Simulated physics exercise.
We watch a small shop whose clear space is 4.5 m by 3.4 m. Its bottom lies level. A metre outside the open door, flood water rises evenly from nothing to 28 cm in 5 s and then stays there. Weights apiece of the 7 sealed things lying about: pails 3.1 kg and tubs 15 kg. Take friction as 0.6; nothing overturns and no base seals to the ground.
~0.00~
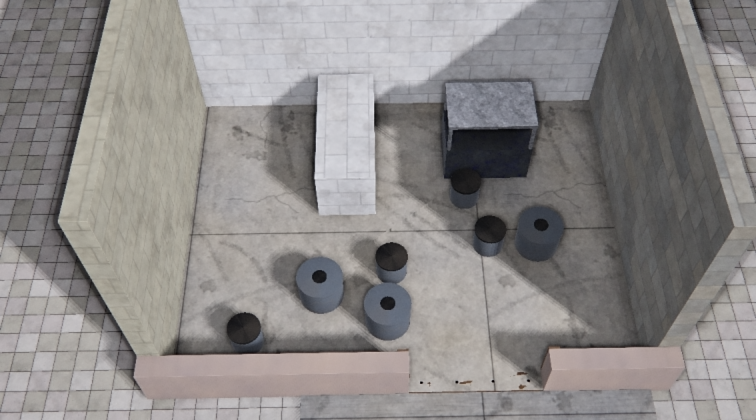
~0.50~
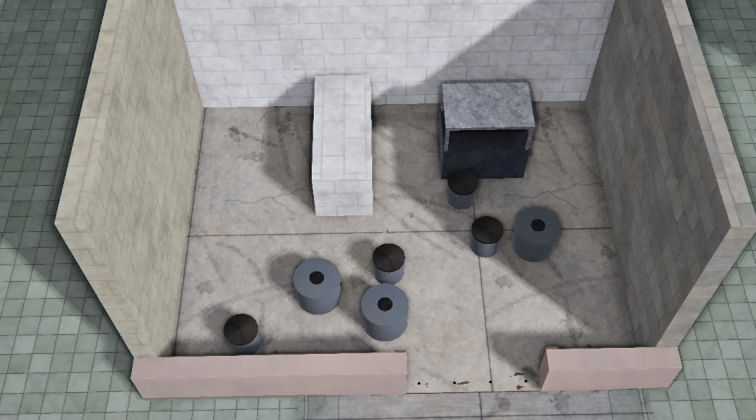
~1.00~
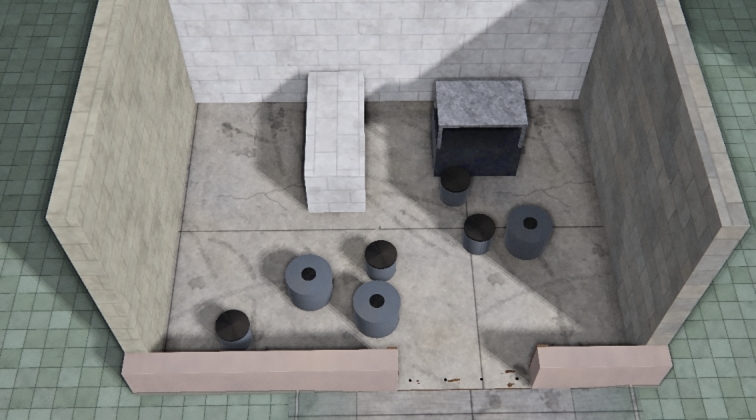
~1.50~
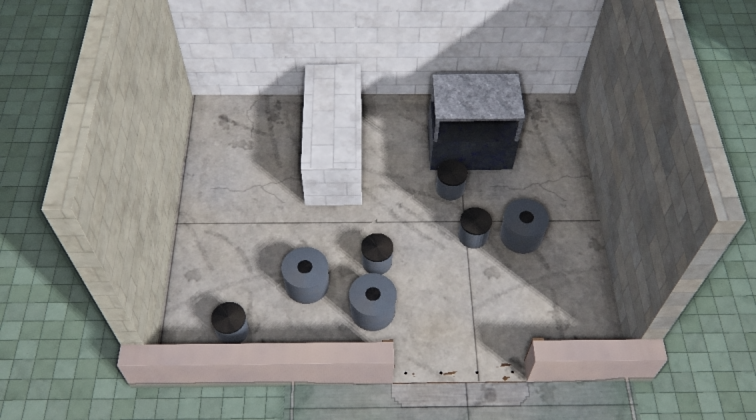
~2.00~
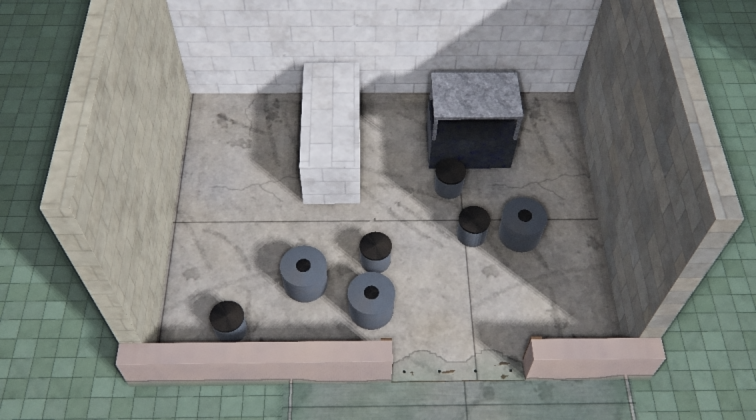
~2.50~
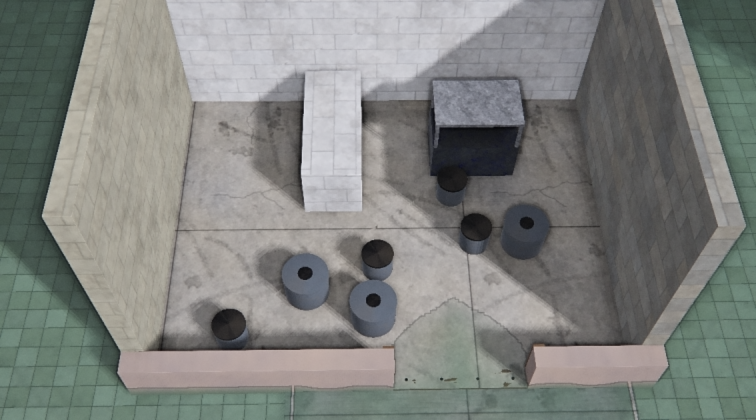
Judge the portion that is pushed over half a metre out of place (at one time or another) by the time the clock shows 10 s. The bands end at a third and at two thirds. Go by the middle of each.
That comes to one to two thirds.
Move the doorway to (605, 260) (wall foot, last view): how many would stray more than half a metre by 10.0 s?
Then 7.
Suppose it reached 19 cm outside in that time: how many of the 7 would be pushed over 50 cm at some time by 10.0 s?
Then 3.
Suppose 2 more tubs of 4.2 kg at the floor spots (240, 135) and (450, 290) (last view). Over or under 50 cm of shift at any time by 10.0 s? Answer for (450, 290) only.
It is past it.
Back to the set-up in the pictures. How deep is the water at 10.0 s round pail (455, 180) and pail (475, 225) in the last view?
About 21 and 13 cm.
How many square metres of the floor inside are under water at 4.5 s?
About 5.5 m2.
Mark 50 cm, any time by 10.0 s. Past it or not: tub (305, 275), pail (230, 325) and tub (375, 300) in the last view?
In turn: Short of it, short of it, less.
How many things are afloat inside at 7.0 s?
At that moment 3.
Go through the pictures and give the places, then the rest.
The first frame shows a pail at (466, 181), on the bottom; a pail at (392, 256), on the bottom; water covers 0.0 m2; 0 of 7 have shifted.
The second frame shows a pail at (463, 181) rests on the ground; a pail at (389, 257), on the bottom; water covers 0.0 m2; 0 of 7 have shifted.
The third frame shows a pail at (456, 179) rests on the ground; a pail at (381, 254), on the bottom; 0.0 m2 under water; 0 of 7 have shifted.
The fourth frame shows a pail at (452, 172) rests on the ground; a pail at (377, 247), on the bottom; water covers 0.0 m2; 0 of 7 have shifted.
The fifth frame shows a pail at (451, 171), on the bottom; a pail at (376, 245), on the bottom; 0.0 m2 under water; 0 of 7 have shifted.
The sixth frame shows a pail at (453, 178), on the bottom; a pail at (378, 253) rests on the ground; water covers 0.6 m2; 0 of 7 have shifted.
After 3.5 s 0 of 7 are over 50 cm from their spots; 0 afloat.
After 4.5 s 1 of 7 are over 50 cm from their spots; 2 afloat.
After 7.0 s 4 of 7 are over 50 cm from their spots; 3 afloat.
After 10.0 s 4 of 7 are over 50 cm from their spots, and 4 have been at some point; 5 afloat.
